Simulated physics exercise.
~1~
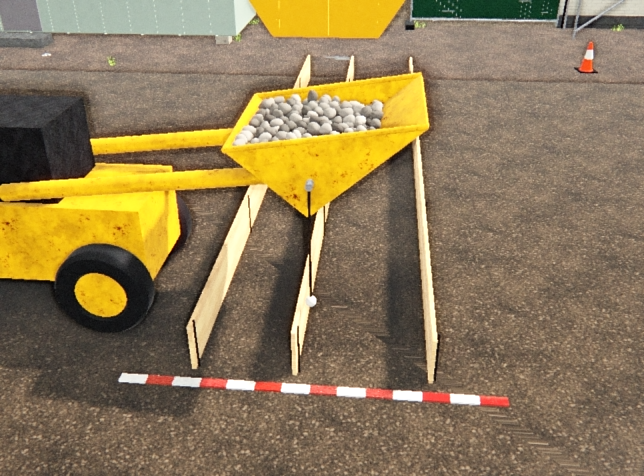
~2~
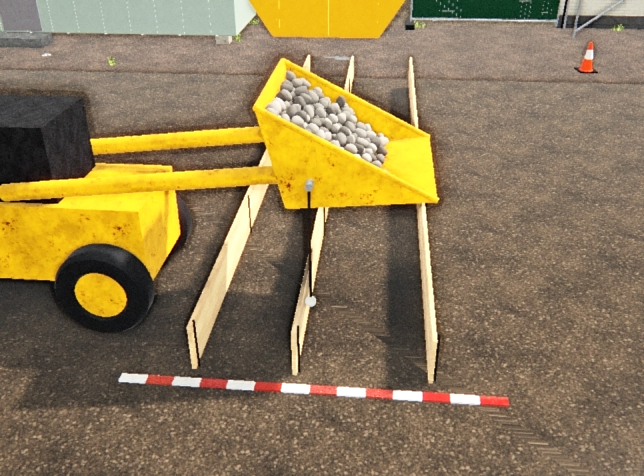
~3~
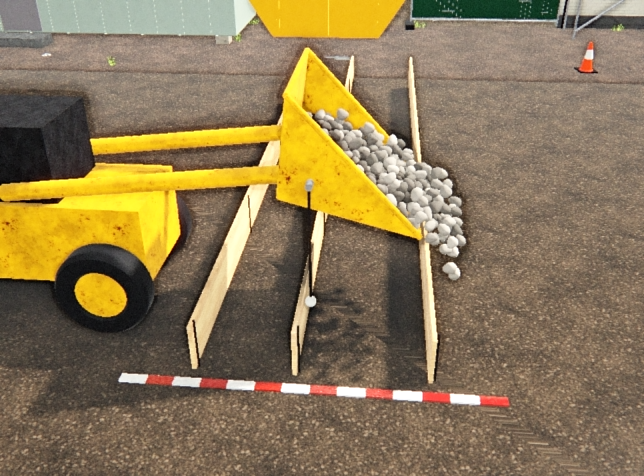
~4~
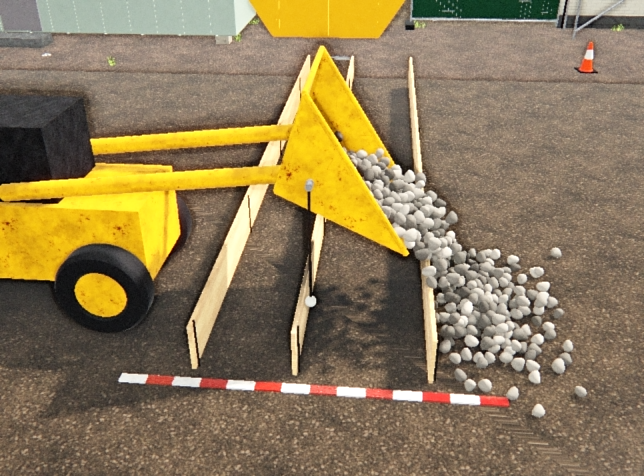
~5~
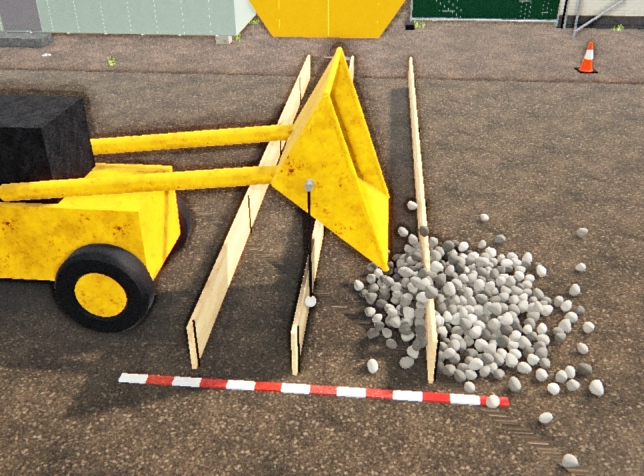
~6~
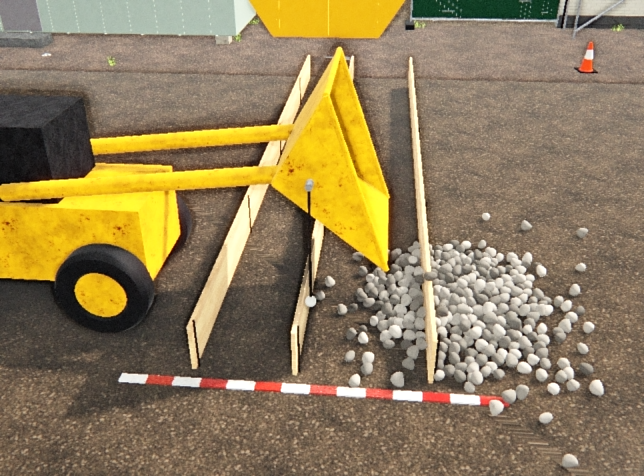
On an outdoor stretch of dark tarmac, seen from above at a fixed angle, a yellow loader stands at the left, holding out a bucket of smooth grey stones. Three upright wooden boards run away from a red and white striped pole, with an orange cone at the upper right. The bucket tips down to the right, and the stones slide to its lip. They pour over around the right-hand board and spread across the ground. The bucket ends steeply tilted and empty, with the stones heaped on both sides of that board, mostly to its right.
